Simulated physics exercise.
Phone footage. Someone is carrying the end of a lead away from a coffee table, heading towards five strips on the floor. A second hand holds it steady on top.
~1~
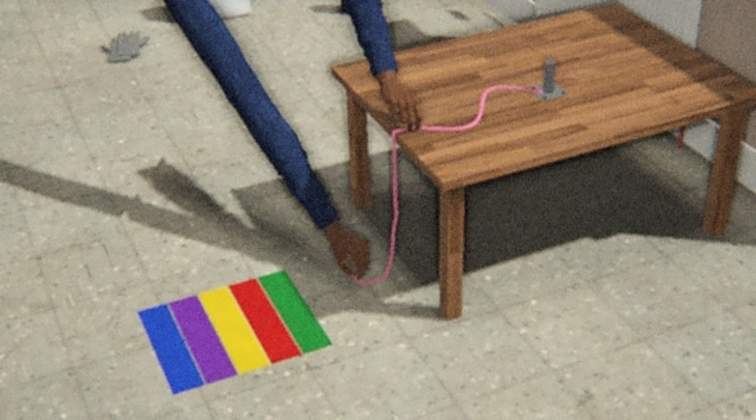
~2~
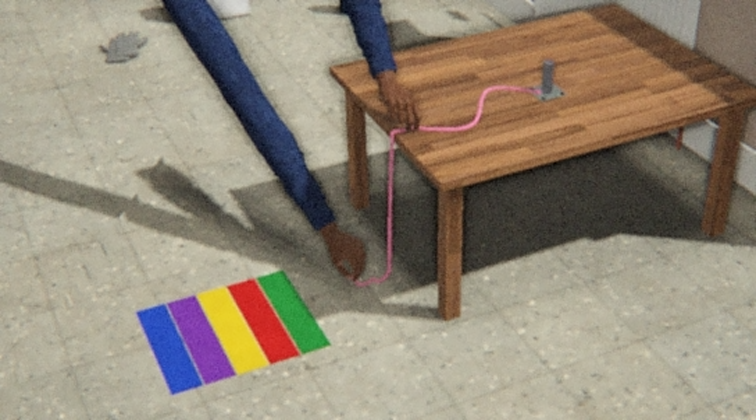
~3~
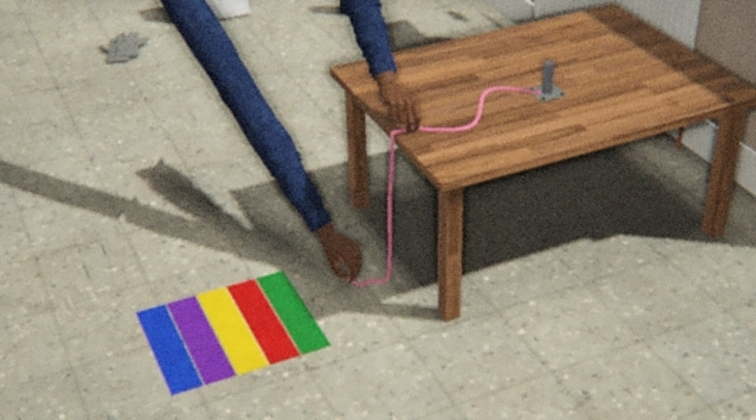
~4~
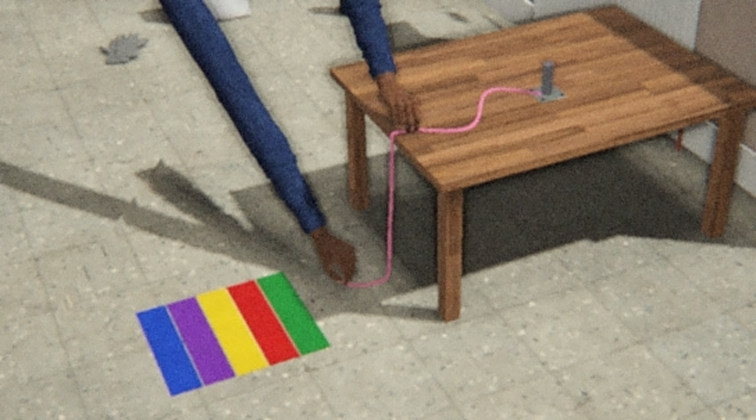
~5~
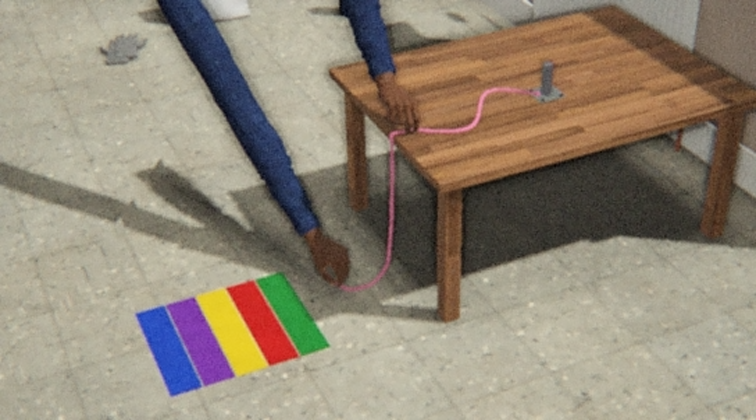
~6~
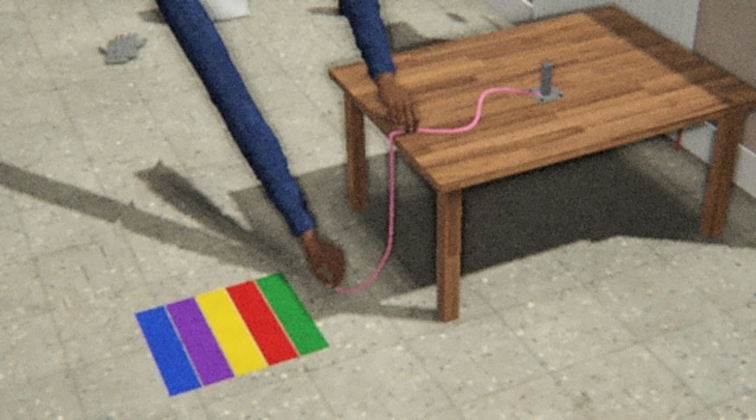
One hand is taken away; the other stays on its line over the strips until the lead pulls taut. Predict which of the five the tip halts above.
I expect it over the purple strip.
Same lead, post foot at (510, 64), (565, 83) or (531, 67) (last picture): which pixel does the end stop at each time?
Approximate pixels in order: (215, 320), (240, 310), (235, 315).
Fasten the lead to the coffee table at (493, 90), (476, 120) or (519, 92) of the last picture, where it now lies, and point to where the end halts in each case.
Results: (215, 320); (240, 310); (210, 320).
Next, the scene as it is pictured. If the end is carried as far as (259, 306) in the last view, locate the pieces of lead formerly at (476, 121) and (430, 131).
The first lands at (438, 123), while the second lands at (391, 141).
Soon after, end near (259, 306); over red.
After that, end near (221, 318); over yellow.
At the stop, end near (198, 324); over purple. It halts on the purple strip.
